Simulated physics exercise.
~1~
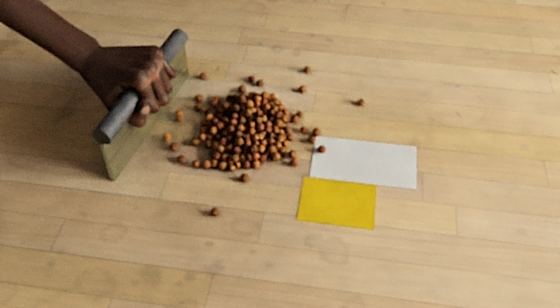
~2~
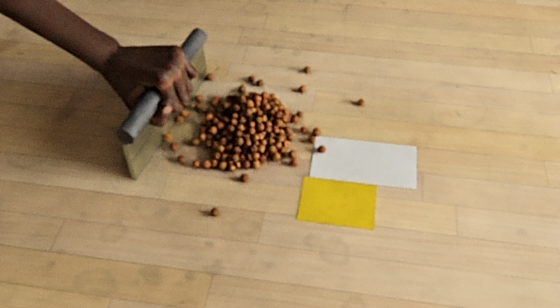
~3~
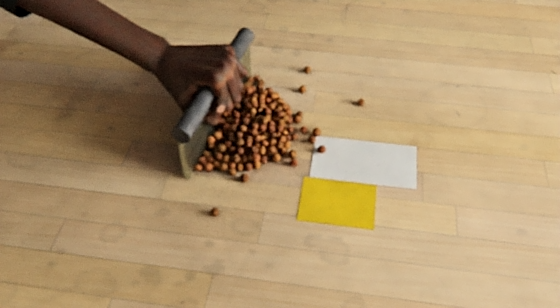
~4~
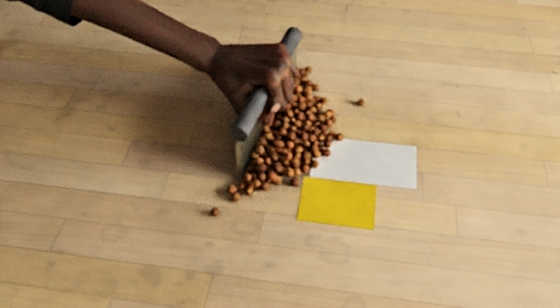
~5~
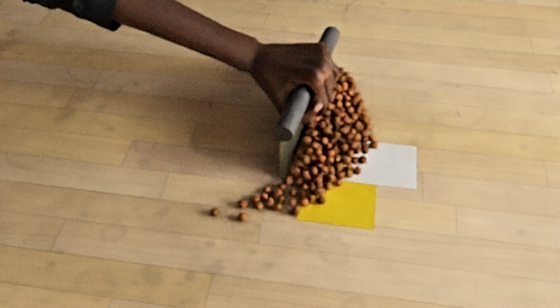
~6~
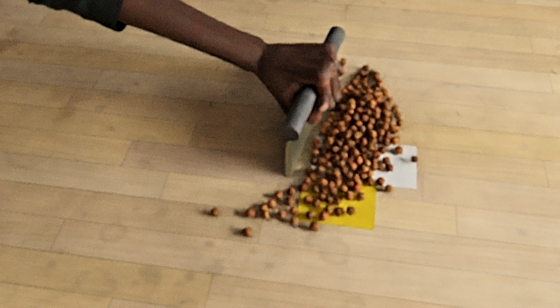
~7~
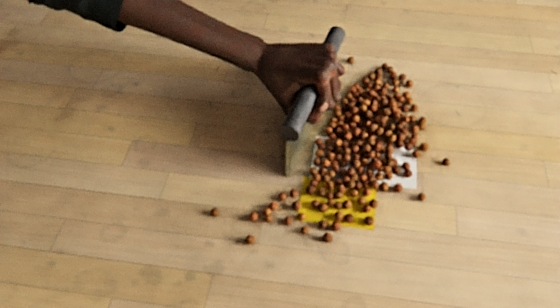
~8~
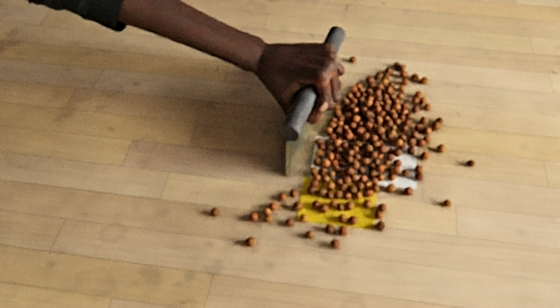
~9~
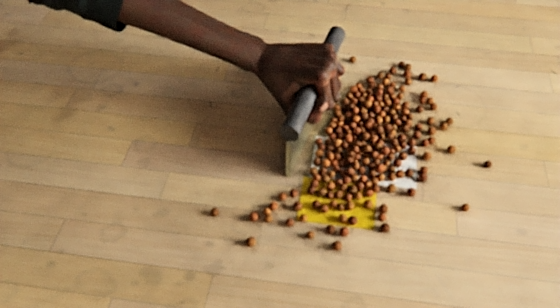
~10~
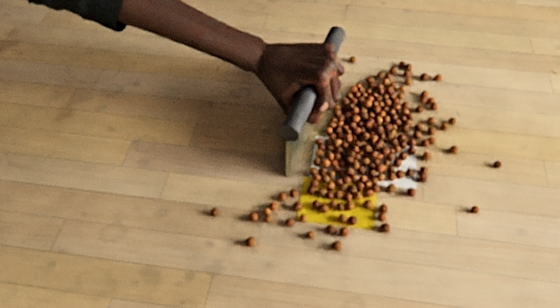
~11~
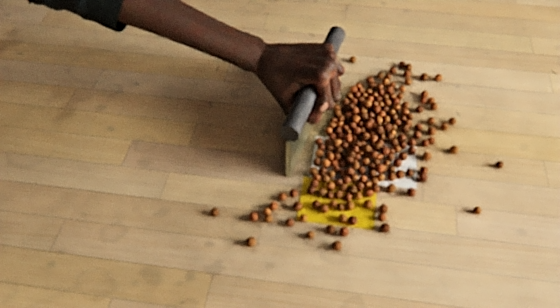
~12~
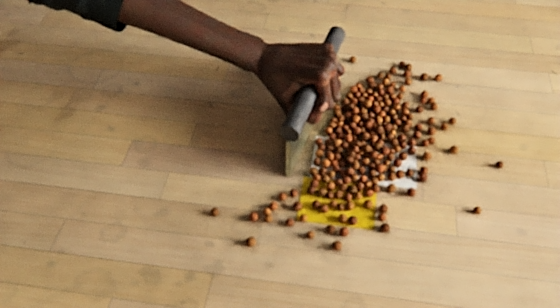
A hand pushed a heap of small brown balls to the right across a wooden floor with a scraper, then stopped, and the balls spread over the white and yellow sheets, with many resting on bare floor around them.
